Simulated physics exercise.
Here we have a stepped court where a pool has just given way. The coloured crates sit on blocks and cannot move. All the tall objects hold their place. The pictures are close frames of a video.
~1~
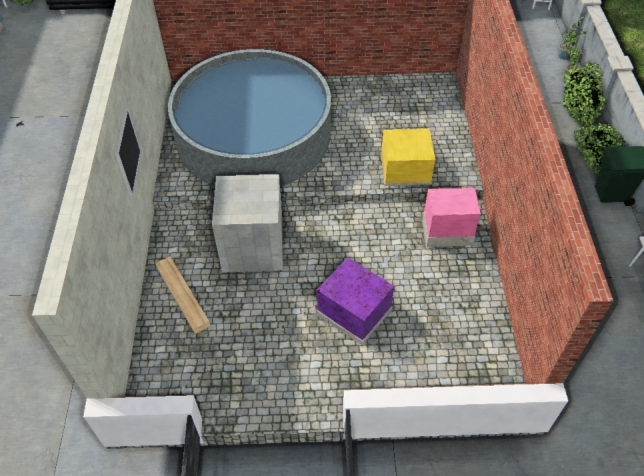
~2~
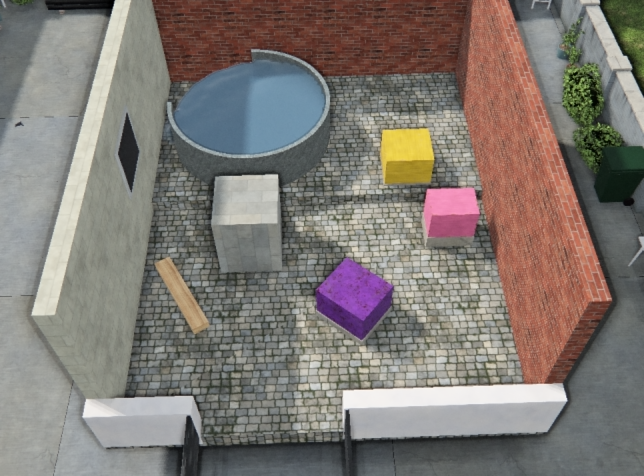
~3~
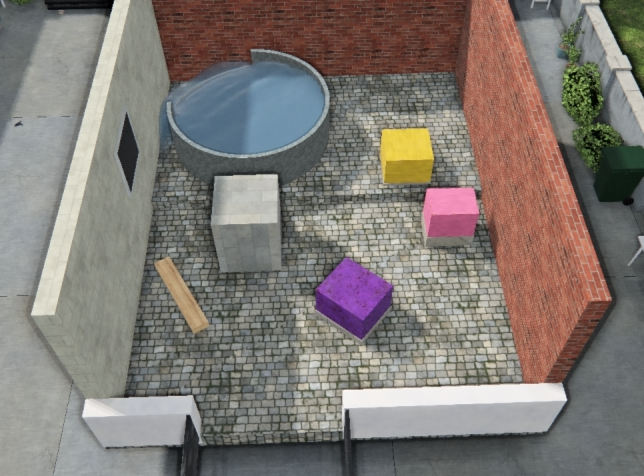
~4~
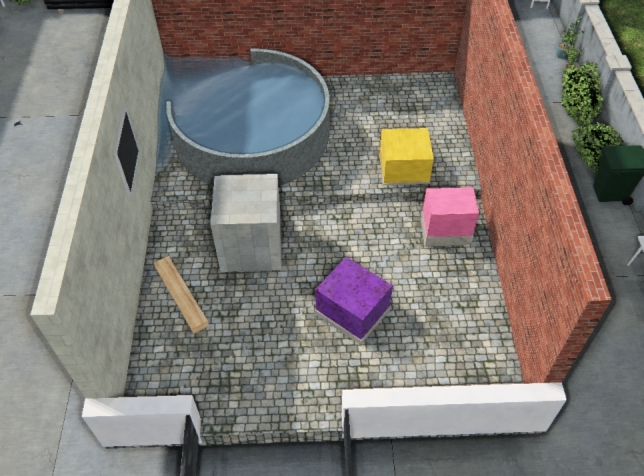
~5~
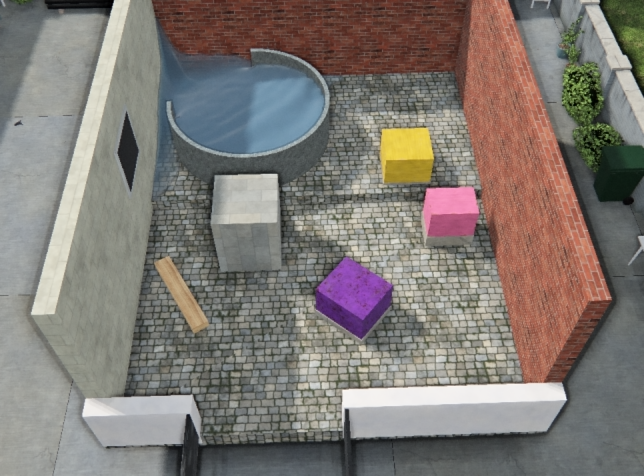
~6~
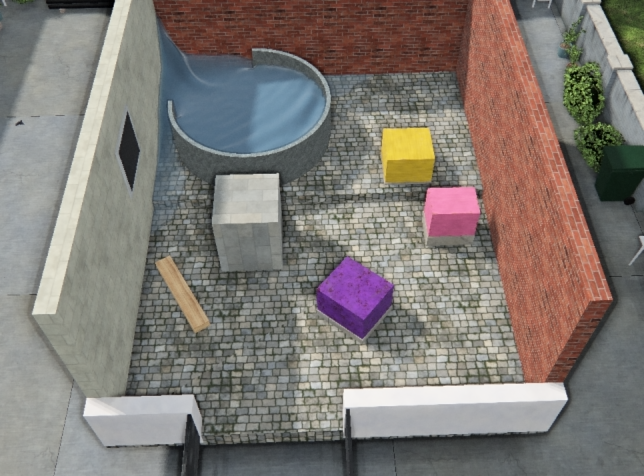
In this clip, a round pool in a walled cobbled court opens at its far left side, and water pours through the gap and spreads against the pale left wall, while the coloured blocks, grey block and plank stay still.
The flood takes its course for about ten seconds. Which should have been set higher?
One by one: The purple crate keeps dry; the yellow crate is soaked; the pink crate keeps dry.
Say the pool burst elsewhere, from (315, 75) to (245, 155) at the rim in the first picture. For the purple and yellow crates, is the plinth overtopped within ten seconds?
In short: Purple ends up wet; yellow gets wet.
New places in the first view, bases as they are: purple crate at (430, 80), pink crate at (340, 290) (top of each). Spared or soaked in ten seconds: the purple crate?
In short: The purple one ends up wet.
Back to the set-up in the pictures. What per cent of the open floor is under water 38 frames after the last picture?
Near 70 in a hundred.
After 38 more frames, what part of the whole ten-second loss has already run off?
Near 45 in a hundred.
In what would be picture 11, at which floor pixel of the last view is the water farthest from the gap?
Near (138, 318).
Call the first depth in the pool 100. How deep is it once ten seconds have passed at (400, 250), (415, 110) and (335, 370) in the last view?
Roughly 2, 8 and 6 per cent, in turn.
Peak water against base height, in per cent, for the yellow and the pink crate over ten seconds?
Near 180 and 40 in a hundred.
A moment on, water covers 20 % of the floor; the purple crate not reached, the yellow crate not reached, the pink crate not reached.
Next, water covers 30 % of the floor; the purple crate not reached, the yellow crate not reached, the pink crate not reached.
Then, water covers 50 % of the floor; the purple crate water round its plinth, the yellow crate water round its plinth, the pink crate water round its plinth.
Later, water covers 70 % of the floor; the purple crate water round its plinth, the yellow crate water round its plinth, the pink crate water round its plinth.
In the end, water covers 90 % of the floor; the purple crate stayed above the water, the yellow crate was topped, the pink crate stayed above the water.
